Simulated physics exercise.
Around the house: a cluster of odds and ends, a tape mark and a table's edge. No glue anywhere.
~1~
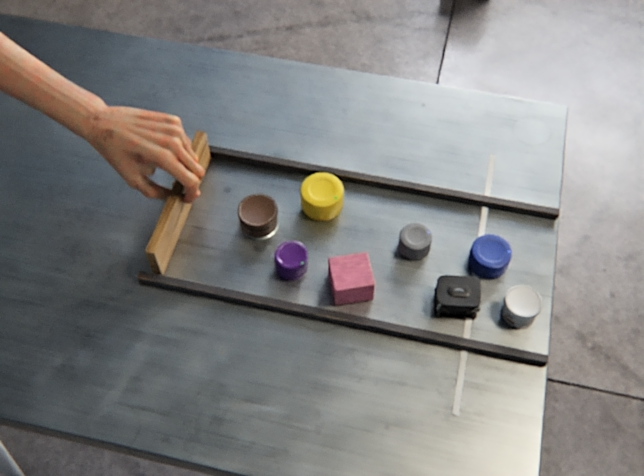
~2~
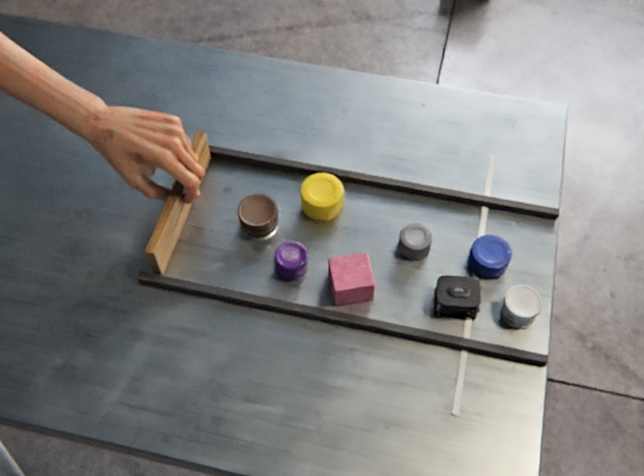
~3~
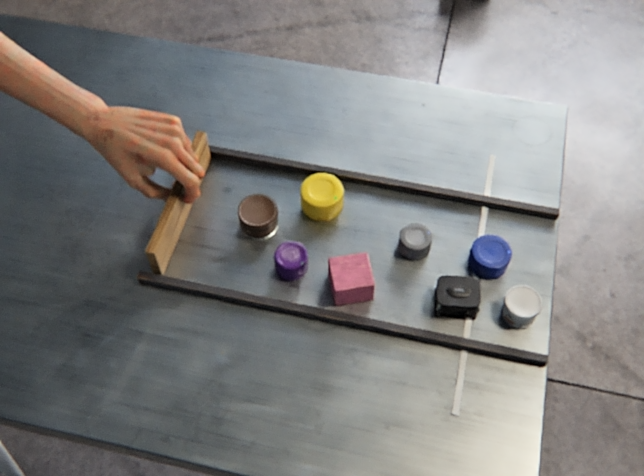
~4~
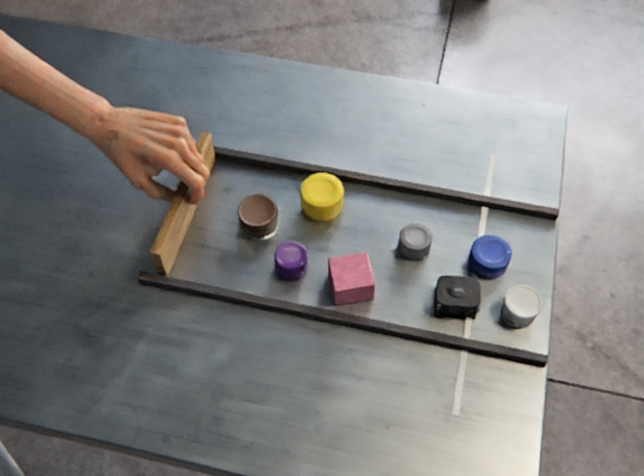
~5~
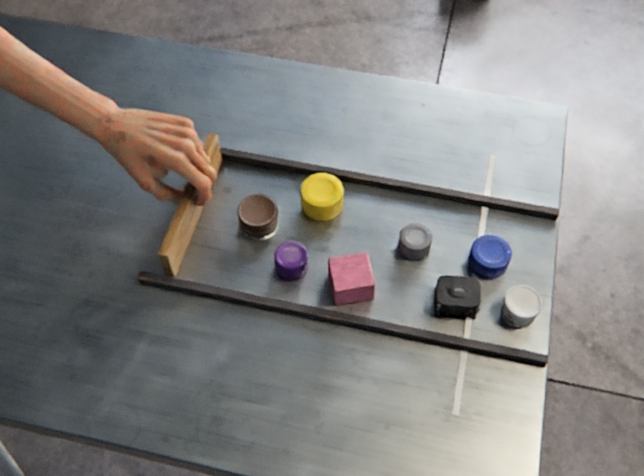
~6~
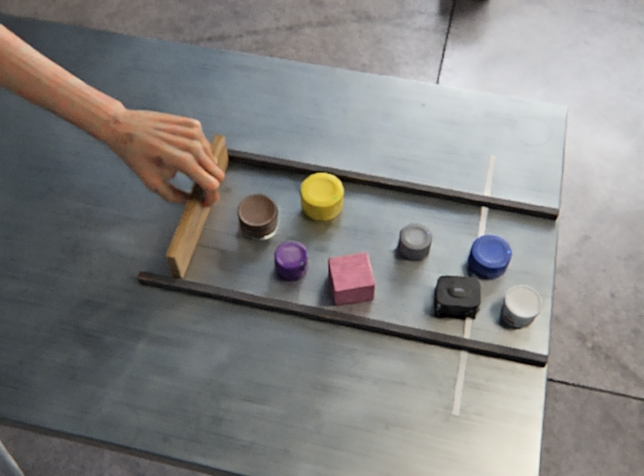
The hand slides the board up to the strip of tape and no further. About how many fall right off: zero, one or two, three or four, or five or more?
The number that fall off is one or two.
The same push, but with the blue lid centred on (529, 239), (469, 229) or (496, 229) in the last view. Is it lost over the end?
Place by place, it goes over; survives; holds on.
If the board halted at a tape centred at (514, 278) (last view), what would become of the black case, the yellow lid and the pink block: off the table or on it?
The black case drops off; the yellow lid holds on; the pink block does not fall.
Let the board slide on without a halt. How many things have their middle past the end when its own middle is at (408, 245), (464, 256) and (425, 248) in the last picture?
Place by place, 0, 1 and 0.
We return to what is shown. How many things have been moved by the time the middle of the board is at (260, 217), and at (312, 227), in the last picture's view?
At the one place 1, at the other 4.
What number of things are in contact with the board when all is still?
It touches 4.
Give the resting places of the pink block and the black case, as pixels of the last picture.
About (490, 321), and the other about (534, 312).
Early on, none off yet; white tin at rest near (521, 307); blue lid at rest near (490, 257); black case at rest near (457, 297).
Finally, the number that fall off is one or two; lost, white tin.
